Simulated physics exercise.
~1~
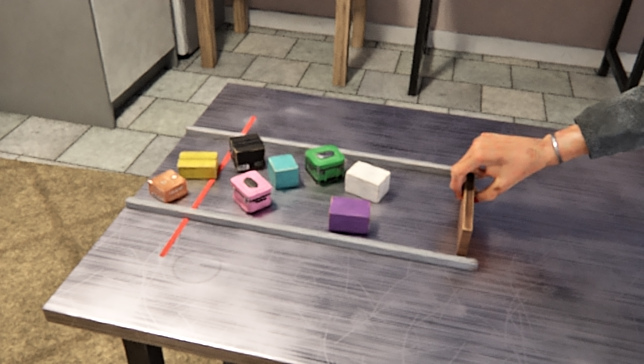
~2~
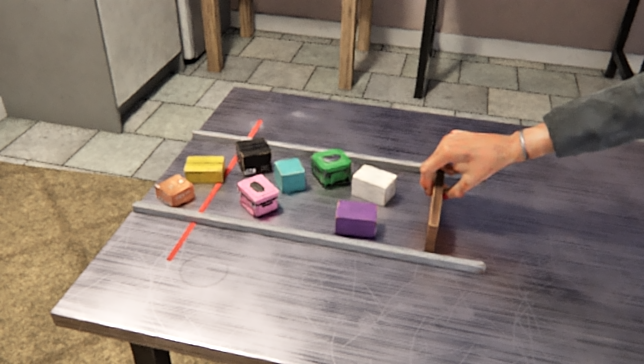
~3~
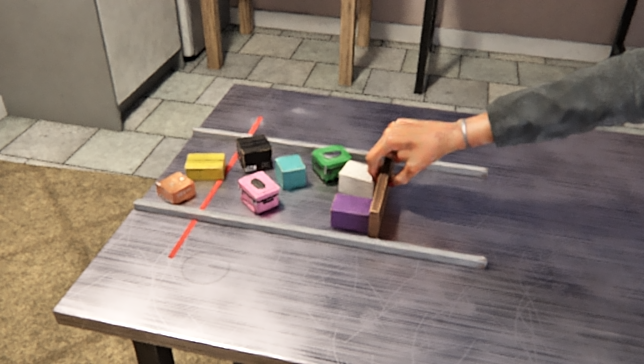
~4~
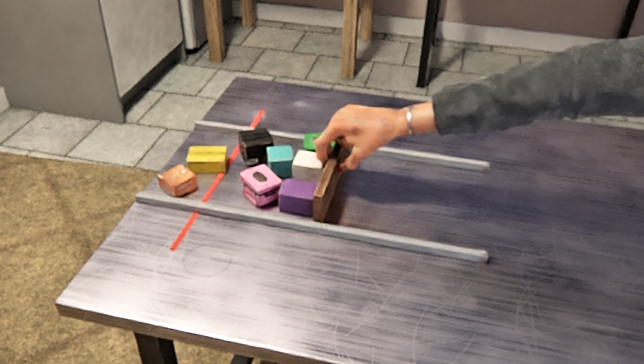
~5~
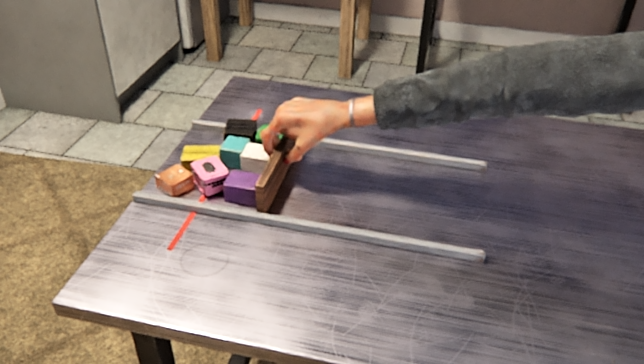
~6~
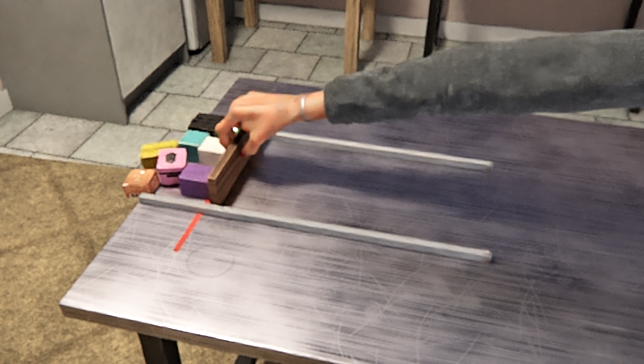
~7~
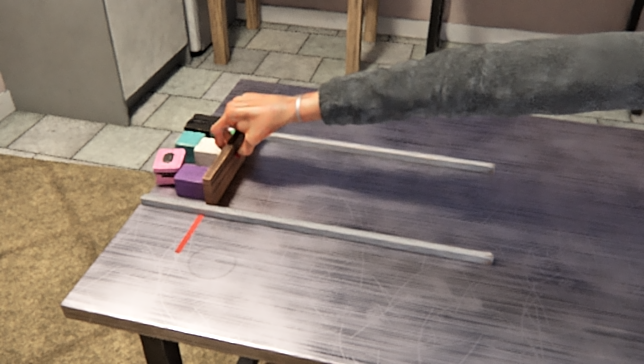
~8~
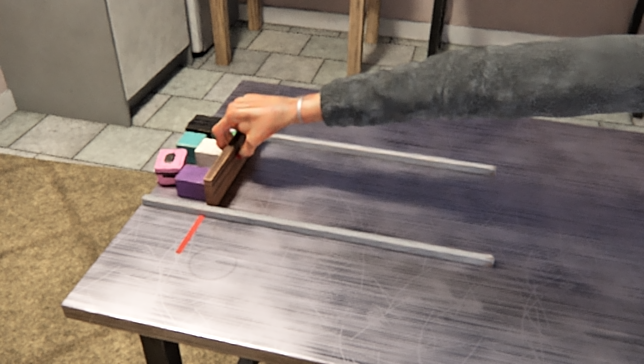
Hand pushing a wooden board leftward along a table, sweeping colourful blocks together until the orange and yellow ones drop off.
